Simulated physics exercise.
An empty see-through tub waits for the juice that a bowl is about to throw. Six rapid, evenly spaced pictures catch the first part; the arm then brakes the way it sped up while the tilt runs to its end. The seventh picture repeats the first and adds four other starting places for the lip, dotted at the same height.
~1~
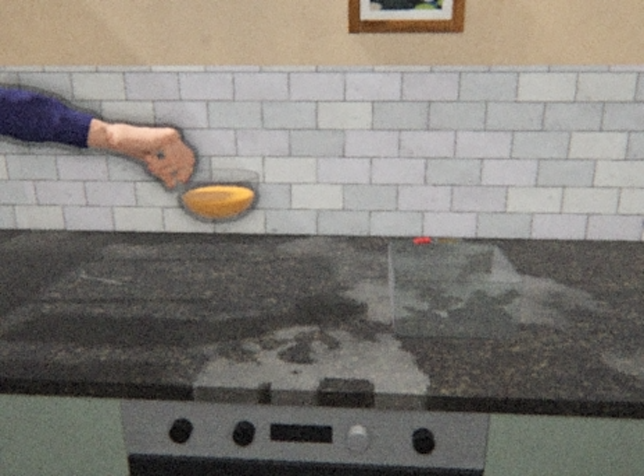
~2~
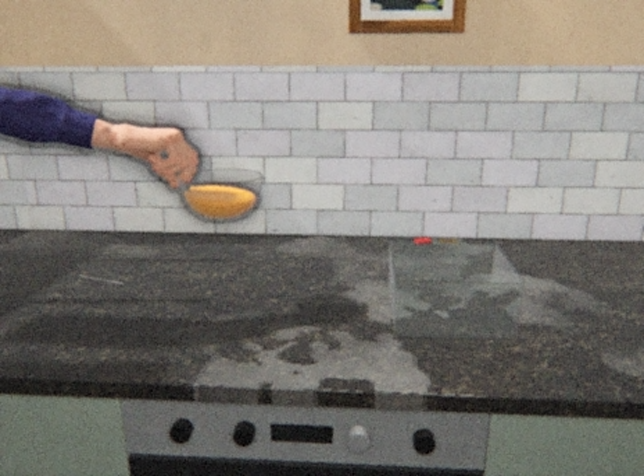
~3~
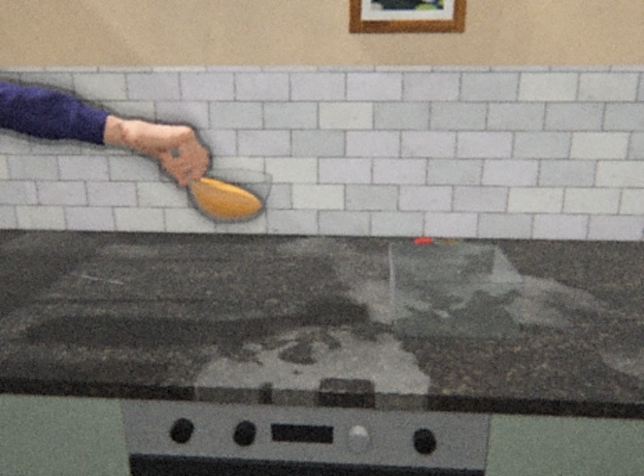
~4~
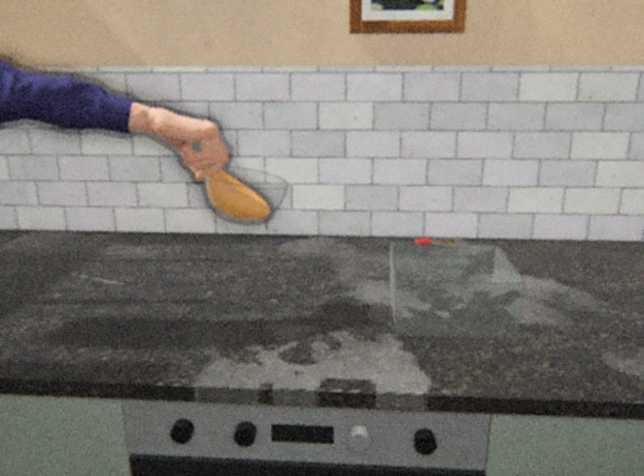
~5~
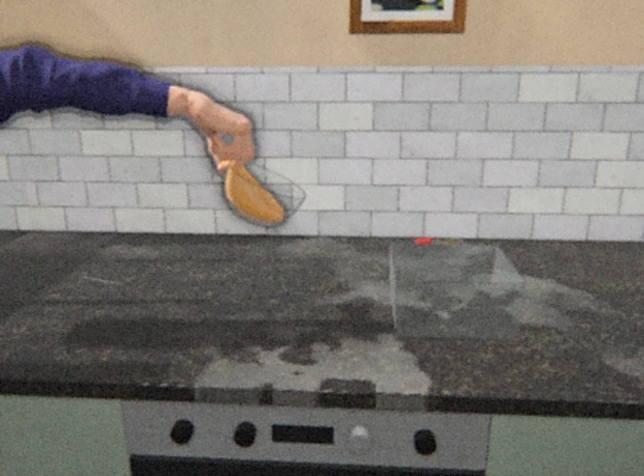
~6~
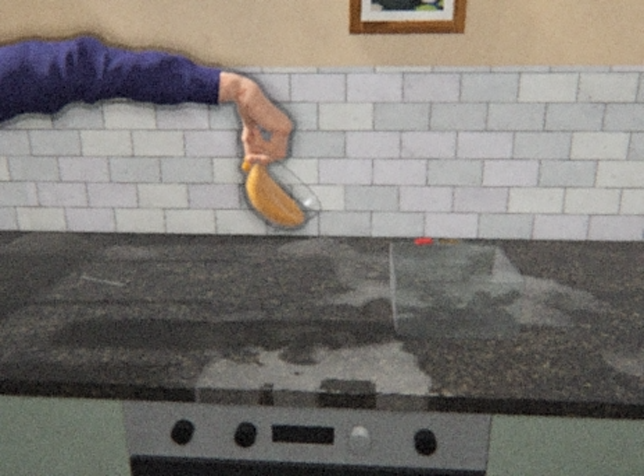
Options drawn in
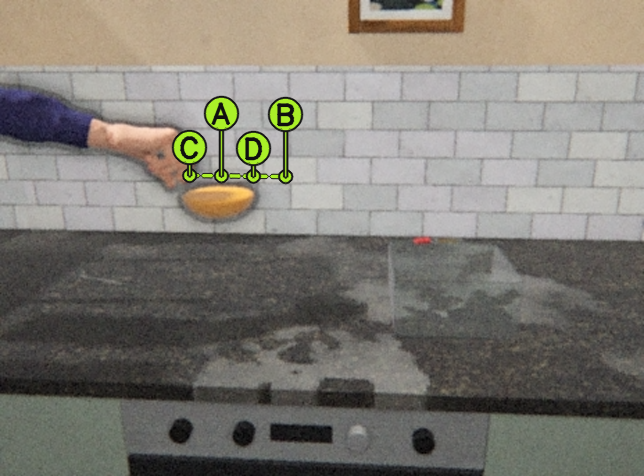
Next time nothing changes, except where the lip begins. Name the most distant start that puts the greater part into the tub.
The limit is B.
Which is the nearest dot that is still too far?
D it is.
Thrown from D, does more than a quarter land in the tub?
Yes.
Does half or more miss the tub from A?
Yes, it does.
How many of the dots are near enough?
One of the four.
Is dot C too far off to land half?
Yes, that goes wrong.
On the marked copy, A at (221, 175); B at (285, 176); C at (189, 175); D at (253, 176).
With A, about 4 % lands in the tub, 92 % falls short and 4 % goes beside or beyond.
With B, about 75 % lands in the tub, 21 % falls short and 4 % goes beside or beyond.
With C, about 0 % lands in the tub, 97 % falls short and 3 % goes beside or beyond.
With D, about 35 % lands in the tub, 55 % falls short and 11 % goes beside or beyond.
